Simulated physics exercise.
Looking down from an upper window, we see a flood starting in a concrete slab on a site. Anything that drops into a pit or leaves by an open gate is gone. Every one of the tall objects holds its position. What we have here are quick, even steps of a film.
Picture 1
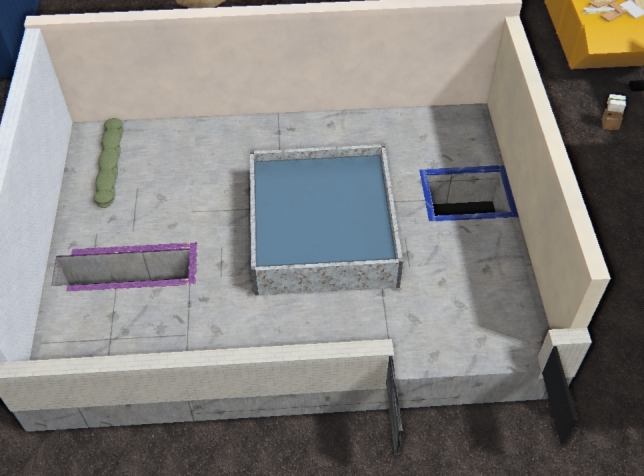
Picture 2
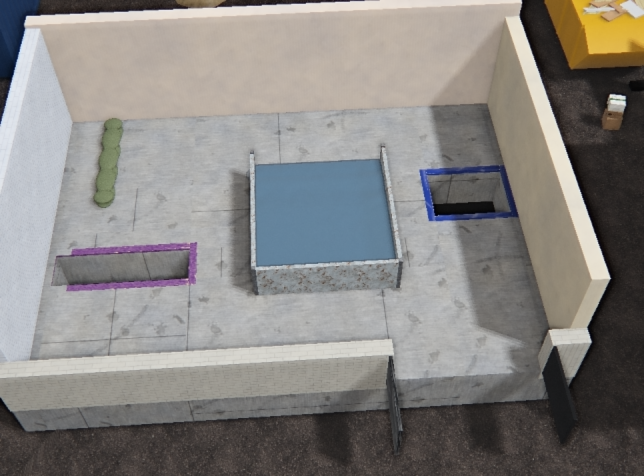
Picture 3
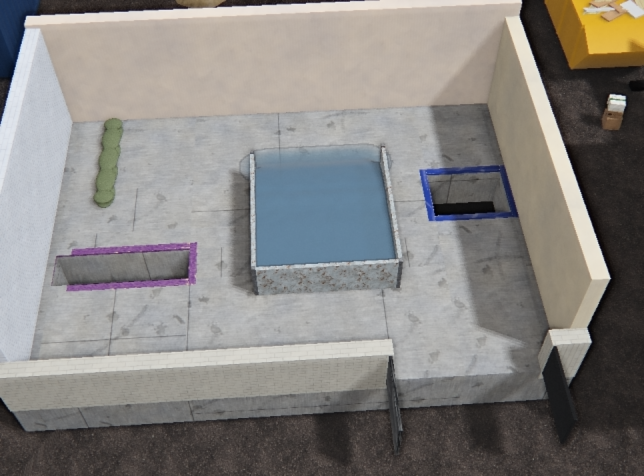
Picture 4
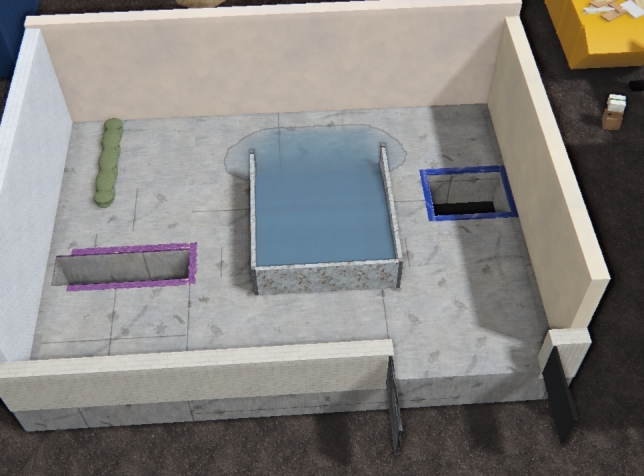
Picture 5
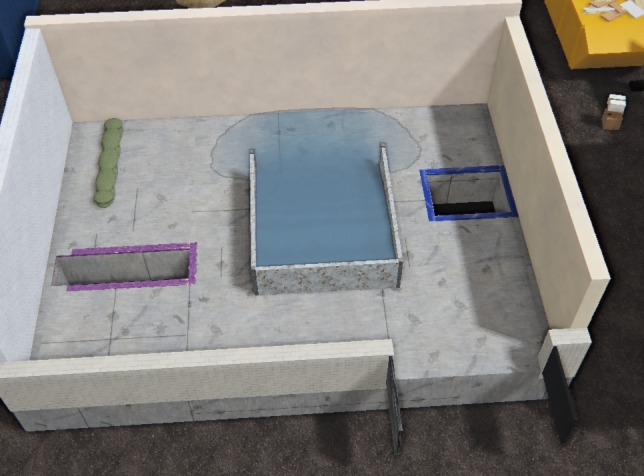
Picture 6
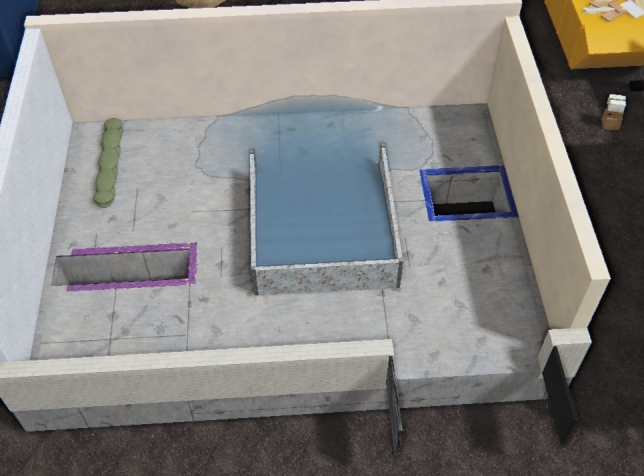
On a walled concrete slab with two outlined rectangular openings, a stone-sided tank of blue water stands whole, then its far side disappears and water pours out, spreading across the floor toward the back wall and to both sides.
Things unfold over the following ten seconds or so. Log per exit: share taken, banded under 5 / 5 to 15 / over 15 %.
In order: The gate lands in the bottom band - below five per cent; the blue pit lands in the top band - past fifteen per cent; the purple pit lands in the top band - past fifteen per cent.
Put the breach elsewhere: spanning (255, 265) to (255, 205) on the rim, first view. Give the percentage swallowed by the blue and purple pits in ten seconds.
In per cent: Blue 0, purple 55.
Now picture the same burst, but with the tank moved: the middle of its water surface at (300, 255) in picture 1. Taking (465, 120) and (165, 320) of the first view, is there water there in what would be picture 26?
Outcome, point 1 then point 2: Inundated / unwetted.
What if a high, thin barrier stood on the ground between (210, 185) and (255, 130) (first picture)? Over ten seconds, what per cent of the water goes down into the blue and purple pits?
I'd say the blue pit takes roughly 40 %, the purple pit roughly 10 %.
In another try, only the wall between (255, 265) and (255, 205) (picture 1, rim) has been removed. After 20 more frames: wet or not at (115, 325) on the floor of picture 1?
At that place: Covered.
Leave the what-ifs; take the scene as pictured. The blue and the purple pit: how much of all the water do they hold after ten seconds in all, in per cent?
Near 34 and 22 in a hundred.
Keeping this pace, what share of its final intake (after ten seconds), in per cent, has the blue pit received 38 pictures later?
Result: 70 % of the ten-second total.
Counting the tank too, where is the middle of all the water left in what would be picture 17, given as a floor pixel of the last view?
Somewhere near (316, 168).
A moment on, water covers 20 % of the floor; the gate 0 %, the blue pit 0 %, the purple pit 0 %.
Next, water covers 30 % of the floor; the gate 0 %, the blue pit 0 %, the purple pit 0 %.
Then, water covers 45 % of the floor; the gate 0 %, the blue pit 8 %, the purple pit 1 %.
Later, water covers 50 % of the floor; the gate 0 %, the blue pit 24 %, the purple pit 13 %.
In the end, water covers 65 % of the floor; the gate 0 %, the blue pit 35 %, the purple pit 23 %.
